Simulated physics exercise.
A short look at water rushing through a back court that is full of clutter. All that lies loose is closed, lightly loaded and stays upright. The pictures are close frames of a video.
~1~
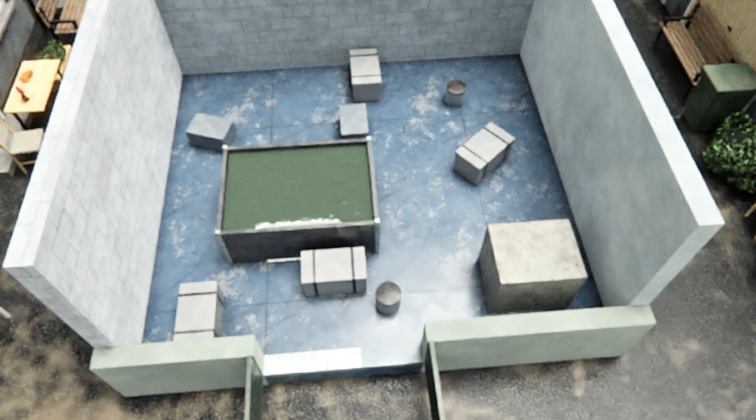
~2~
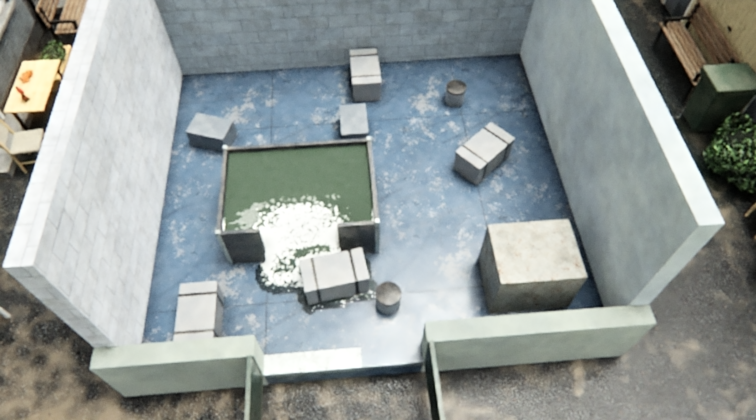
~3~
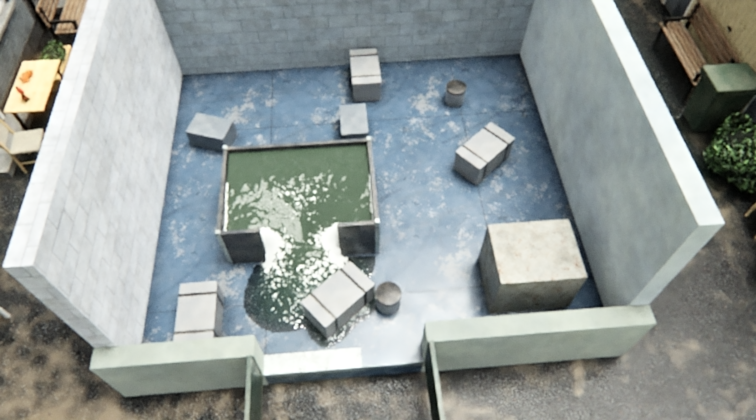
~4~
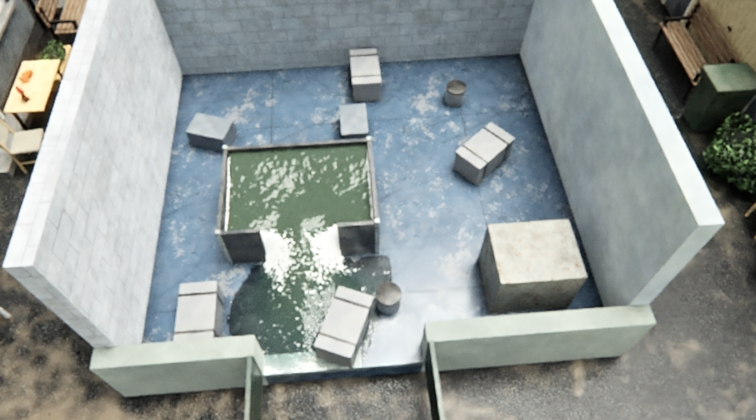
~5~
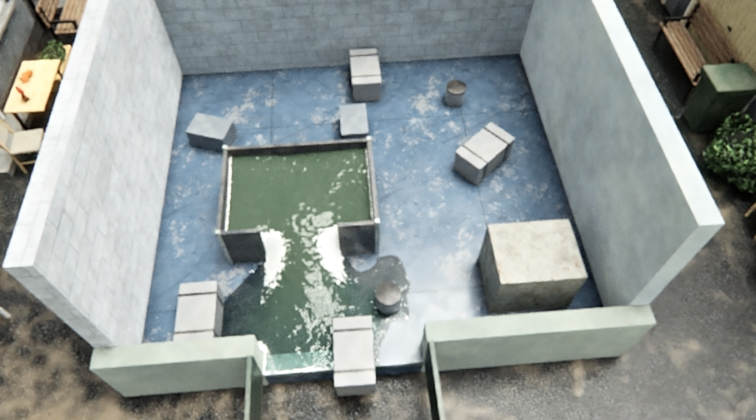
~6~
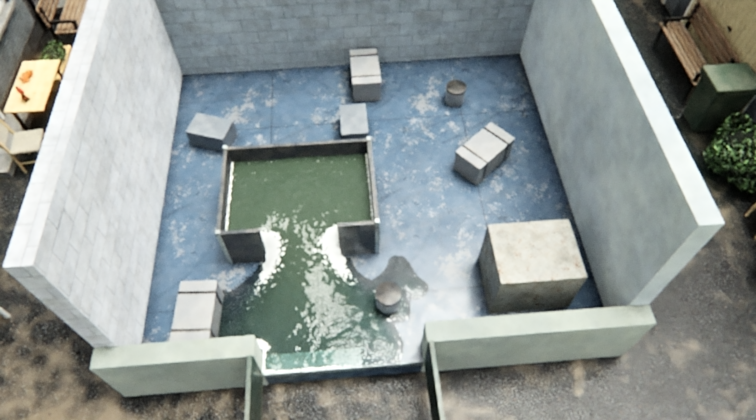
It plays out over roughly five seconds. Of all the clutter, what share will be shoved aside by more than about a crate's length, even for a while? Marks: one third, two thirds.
Share: From one to two thirds.
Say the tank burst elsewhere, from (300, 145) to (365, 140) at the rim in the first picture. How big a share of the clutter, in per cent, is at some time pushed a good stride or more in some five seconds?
Roughly 60 per cent.
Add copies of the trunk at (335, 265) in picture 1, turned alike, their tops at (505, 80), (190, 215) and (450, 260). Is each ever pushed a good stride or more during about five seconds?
One after the other: Short of that, that far or more, less than that.
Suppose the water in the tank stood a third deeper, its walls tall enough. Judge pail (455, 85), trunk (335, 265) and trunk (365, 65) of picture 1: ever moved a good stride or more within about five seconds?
One after the other: Not that far, that far or more, no.
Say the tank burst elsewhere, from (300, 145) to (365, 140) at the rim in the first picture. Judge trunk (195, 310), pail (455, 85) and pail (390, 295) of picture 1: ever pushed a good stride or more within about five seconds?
In turn: Never so far, pushed that far, not that far.
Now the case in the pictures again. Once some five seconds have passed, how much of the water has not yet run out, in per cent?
Near 46 in a hundred.
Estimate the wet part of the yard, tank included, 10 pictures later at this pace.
Close to 30 %.
A moment on, 1 of 8 are well off their spots; 0 afloat.
Next, 2 of 8 are well off their spots; 0 afloat.
Later, 2 of 8 are well off their spots; 1 afloat.
In the end, 3 of 8 are well off their spots, and 3 have been at some point; 1 afloat.
